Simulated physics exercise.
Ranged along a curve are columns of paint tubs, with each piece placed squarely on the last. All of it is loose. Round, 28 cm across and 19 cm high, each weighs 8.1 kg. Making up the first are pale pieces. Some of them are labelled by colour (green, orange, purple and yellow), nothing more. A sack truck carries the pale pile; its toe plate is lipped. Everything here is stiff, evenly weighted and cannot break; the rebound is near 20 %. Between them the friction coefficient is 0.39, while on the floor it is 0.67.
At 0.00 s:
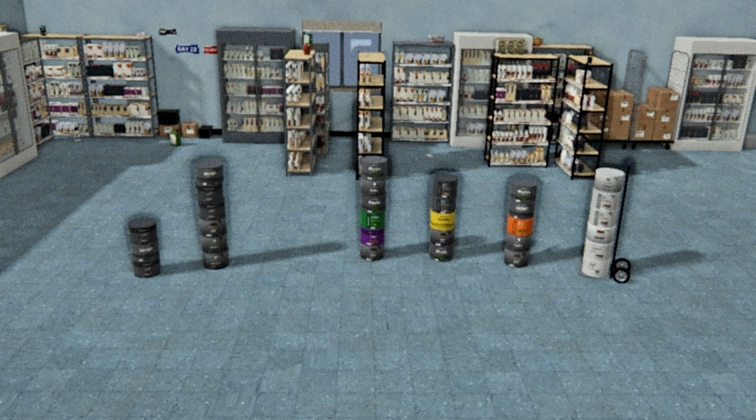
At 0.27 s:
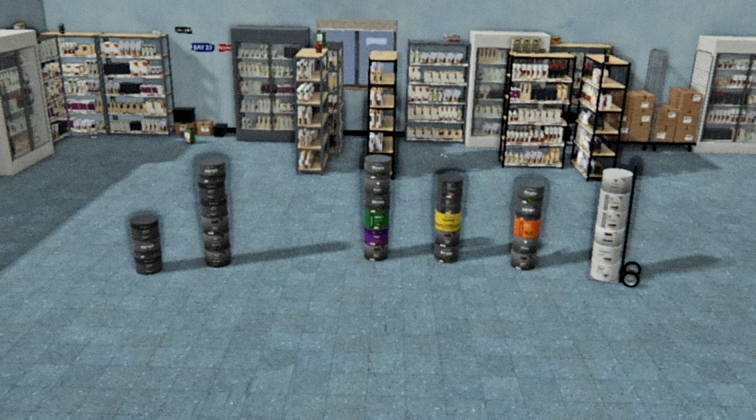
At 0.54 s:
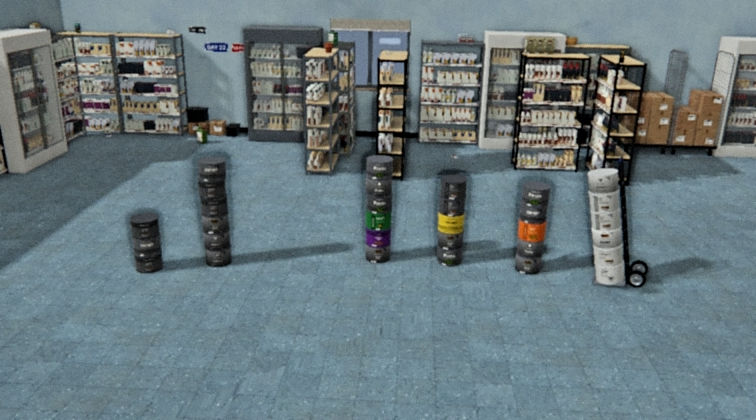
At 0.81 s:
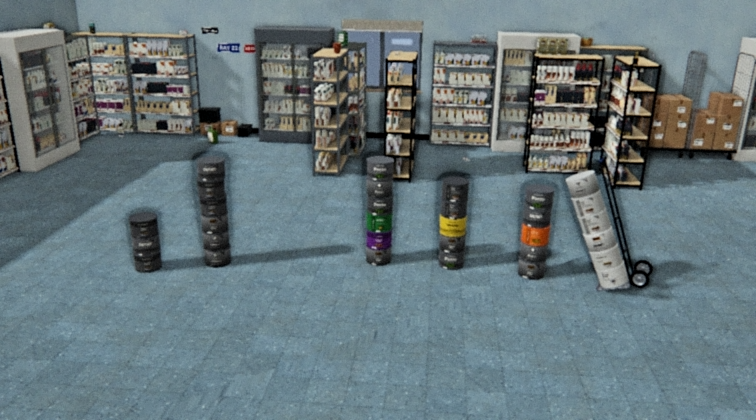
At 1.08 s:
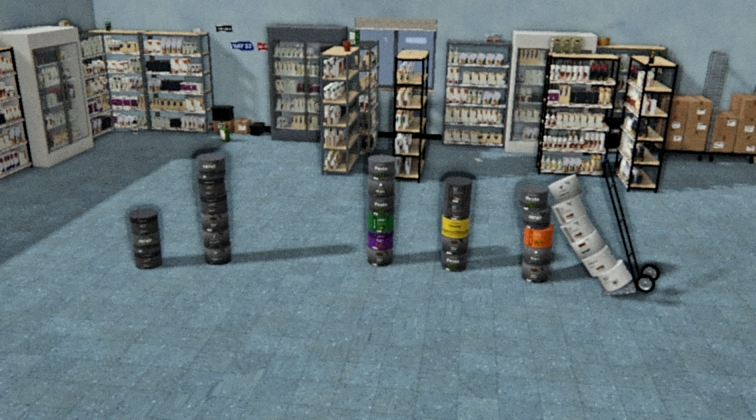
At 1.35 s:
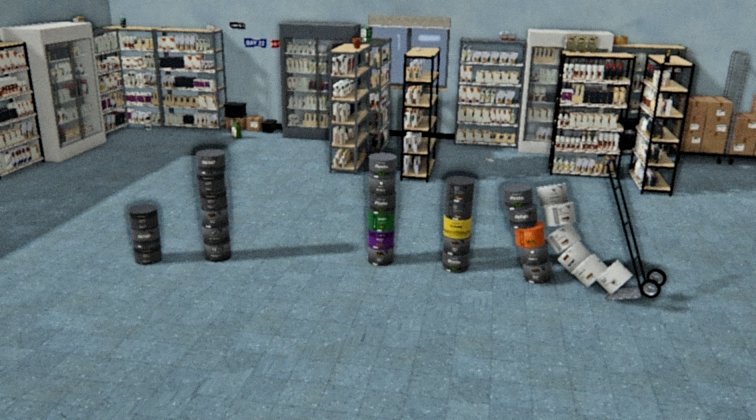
The clip shows stacks of tubs in a storeroom as a hand truck tilts left with the white stack, whose tubs slide off and spread toward the floor, the upper ones pressing against the orange-banded stack, which shifts slightly.
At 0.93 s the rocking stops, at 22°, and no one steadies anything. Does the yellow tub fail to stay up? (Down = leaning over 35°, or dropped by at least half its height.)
It ends up down.
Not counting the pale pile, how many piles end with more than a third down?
It adds up to 2.
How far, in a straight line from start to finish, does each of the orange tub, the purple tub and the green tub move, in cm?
Approx. shifts in cm - orange: 60; purple: 0; green: 10.
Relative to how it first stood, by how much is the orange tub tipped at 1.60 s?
Some 30°.
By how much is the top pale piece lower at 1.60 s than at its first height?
I'd put it at close to 50 cm below where it started.
After 1.60 s, 6 of the pale pile down; 1 of the 25 other tubs down; yellow tub unmoved; orange tub 30° from how it stood.
After 2.14 s, 6 of the pale pile down; 4 of the 25 other tubs down; yellow tub 9° from how it stood; orange tub 70° from how it stood, 31 cm lower.
After 2.88 s, 6 of the pale pile down; 8 of the 25 other tubs down; yellow tub on its side; orange tub on its side.
In the end (3.5 s), 6 of the pale pile down; 8 of the 25 other tubs down; yellow tub on its side; orange tub on its side; green tub 56 mm from its place. From the last view, middles, yellow tub near (419, 236), orange tub near (494, 255).
